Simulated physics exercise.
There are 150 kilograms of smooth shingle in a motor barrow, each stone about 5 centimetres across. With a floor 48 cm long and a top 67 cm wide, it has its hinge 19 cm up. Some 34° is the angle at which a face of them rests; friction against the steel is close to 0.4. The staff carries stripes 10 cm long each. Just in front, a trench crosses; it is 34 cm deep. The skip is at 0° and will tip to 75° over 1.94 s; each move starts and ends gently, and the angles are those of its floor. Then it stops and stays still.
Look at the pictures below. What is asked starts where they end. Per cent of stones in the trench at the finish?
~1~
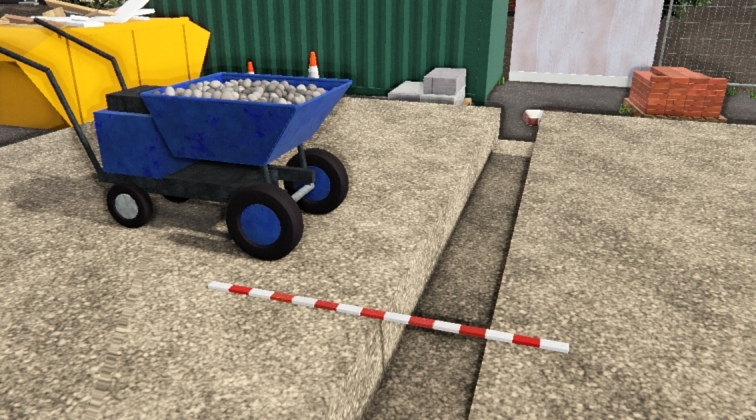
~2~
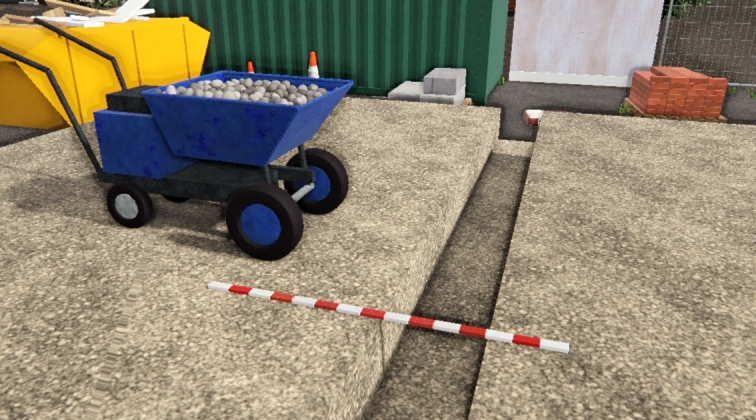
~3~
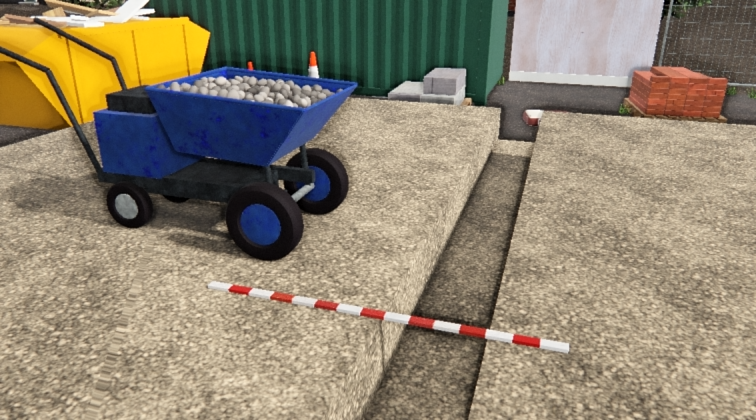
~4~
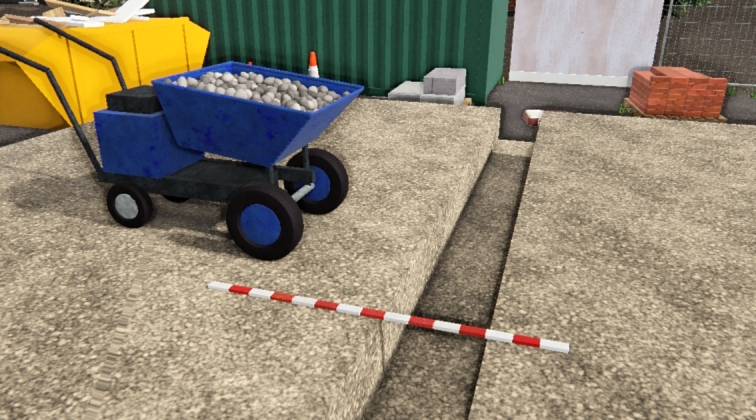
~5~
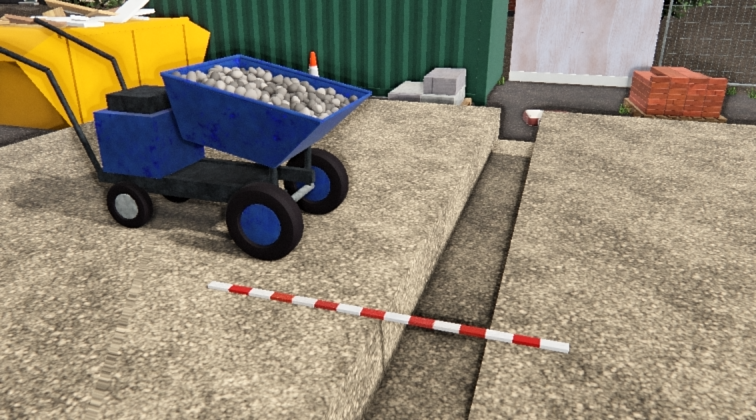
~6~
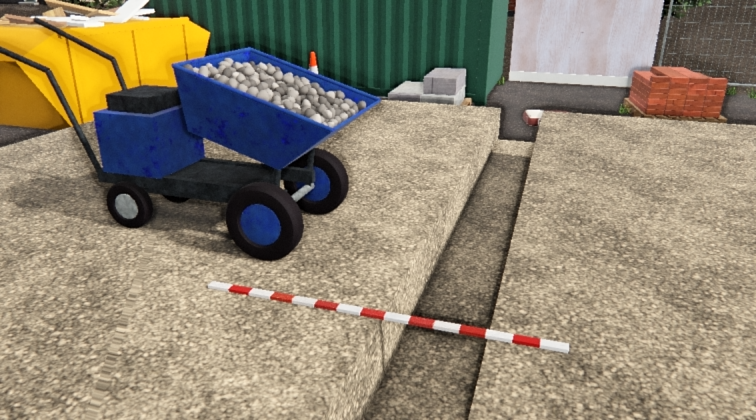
About 100 %.
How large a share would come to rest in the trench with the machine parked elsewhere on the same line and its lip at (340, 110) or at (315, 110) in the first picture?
95 %, then 100 %.
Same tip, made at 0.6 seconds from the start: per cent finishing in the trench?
100 %.
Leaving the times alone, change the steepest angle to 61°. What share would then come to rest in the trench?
Around 85 per cent would finish in the trench.
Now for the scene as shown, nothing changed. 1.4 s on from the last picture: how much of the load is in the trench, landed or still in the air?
About 70%.
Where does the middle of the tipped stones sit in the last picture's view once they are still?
Around (458, 303).
Then, 0.9 s after the last picture the floor is at 64°, 90 % in the skip, 2 % short of the trench, 8 % in the trench; the foremost stones are at (458, 261).
Then, 1.4 s after the last picture the floor is at 75°, 27 % in the skip, 1 % short of the trench, 72 % in the trench; the foremost stones are at (495, 318).
Then, 1.8 s after the last picture the floor is at 75°, 8 % in the skip, 1 % short of the trench, 91 % in the trench; the foremost stones are at (496, 313).
Then, 3.7 s after the last picture the floor is at 75°, 0 % in the skip, 100 % in the trench; the foremost stones are at (494, 319).
